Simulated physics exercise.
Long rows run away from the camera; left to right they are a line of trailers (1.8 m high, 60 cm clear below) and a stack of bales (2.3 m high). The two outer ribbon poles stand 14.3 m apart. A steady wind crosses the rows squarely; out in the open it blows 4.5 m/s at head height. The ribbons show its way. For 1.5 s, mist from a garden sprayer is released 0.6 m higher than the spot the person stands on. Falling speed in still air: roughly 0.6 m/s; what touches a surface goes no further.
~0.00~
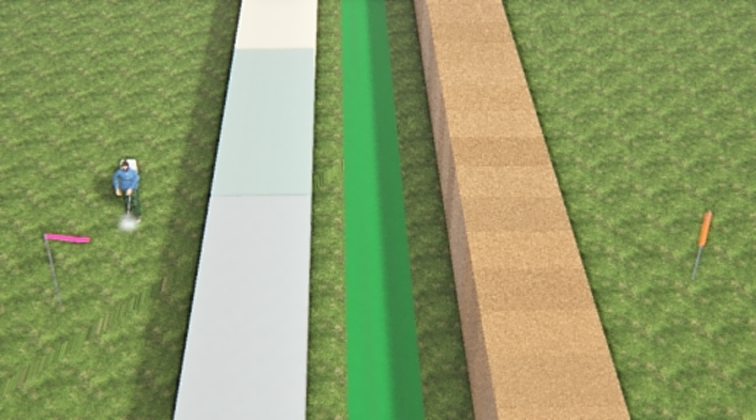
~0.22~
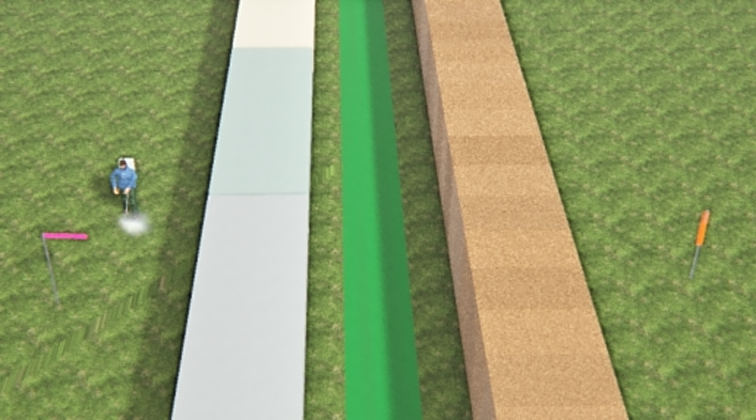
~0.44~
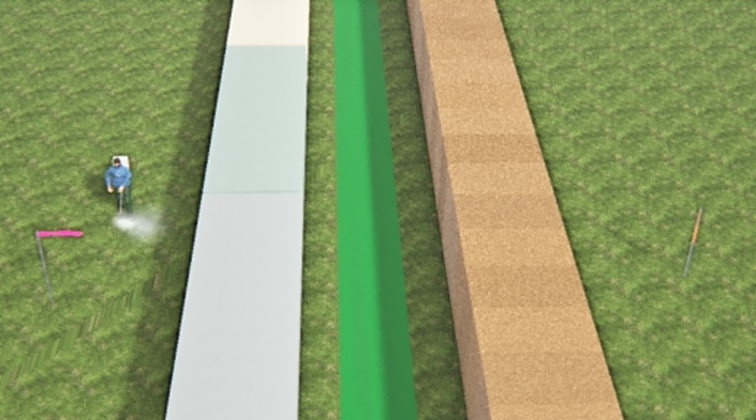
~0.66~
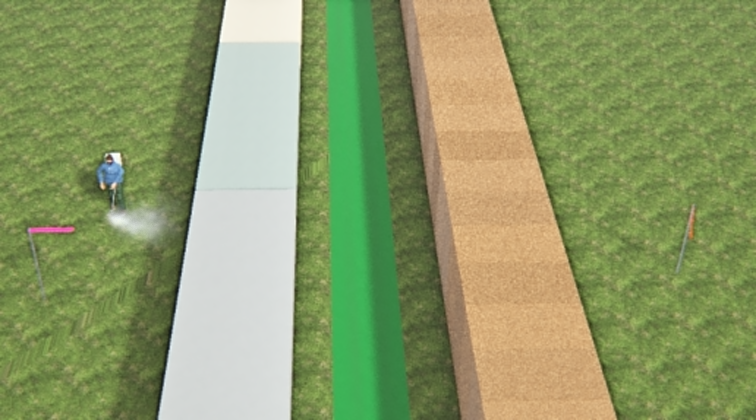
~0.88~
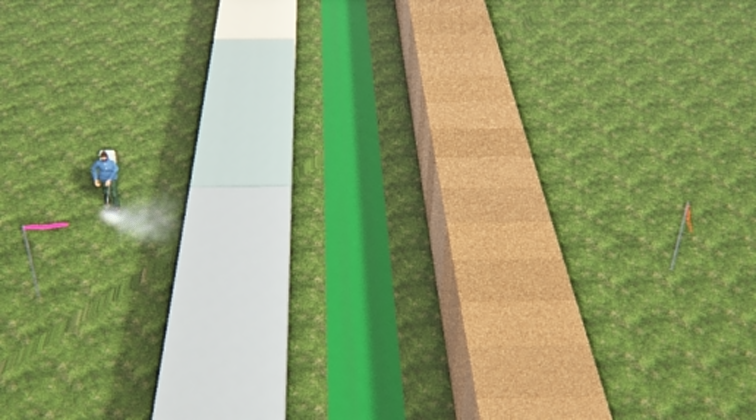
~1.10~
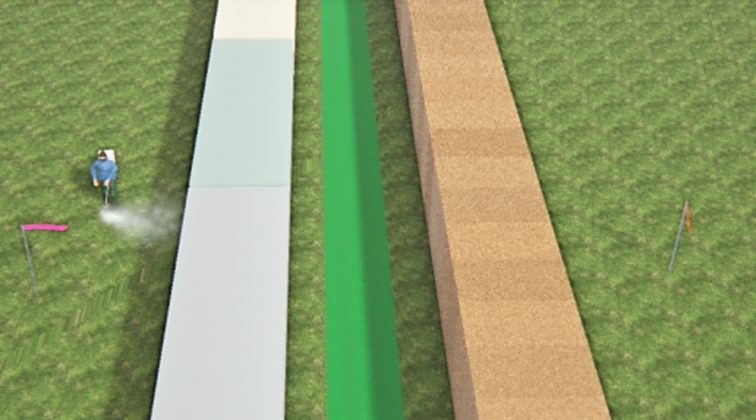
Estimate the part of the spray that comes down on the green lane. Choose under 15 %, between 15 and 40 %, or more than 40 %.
On the green lane: Less than 15 %.
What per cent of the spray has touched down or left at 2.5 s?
Some 80 per cent.
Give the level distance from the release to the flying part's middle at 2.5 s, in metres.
Roughly 2.0 m.
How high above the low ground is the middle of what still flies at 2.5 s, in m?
About 0.2 m.
After 2.5 s, 82 % is no longer flying here, and 0 % lies on the green lane; the middle of what still flies is 0.2 m above the low ground, near (192, 225).
After 4.0 s, 98 % is no longer flying here, and 1 % lies on the green lane.
After 8.0 s, 99 % is no longer flying here, and 2 % lies on the green lane.
After 20.0 s, 100 % is no longer flying here, and 2 % lies on the green lane.
After 45.0 s, 100 % is no longer flying here, and 2 % lies on the green lane.
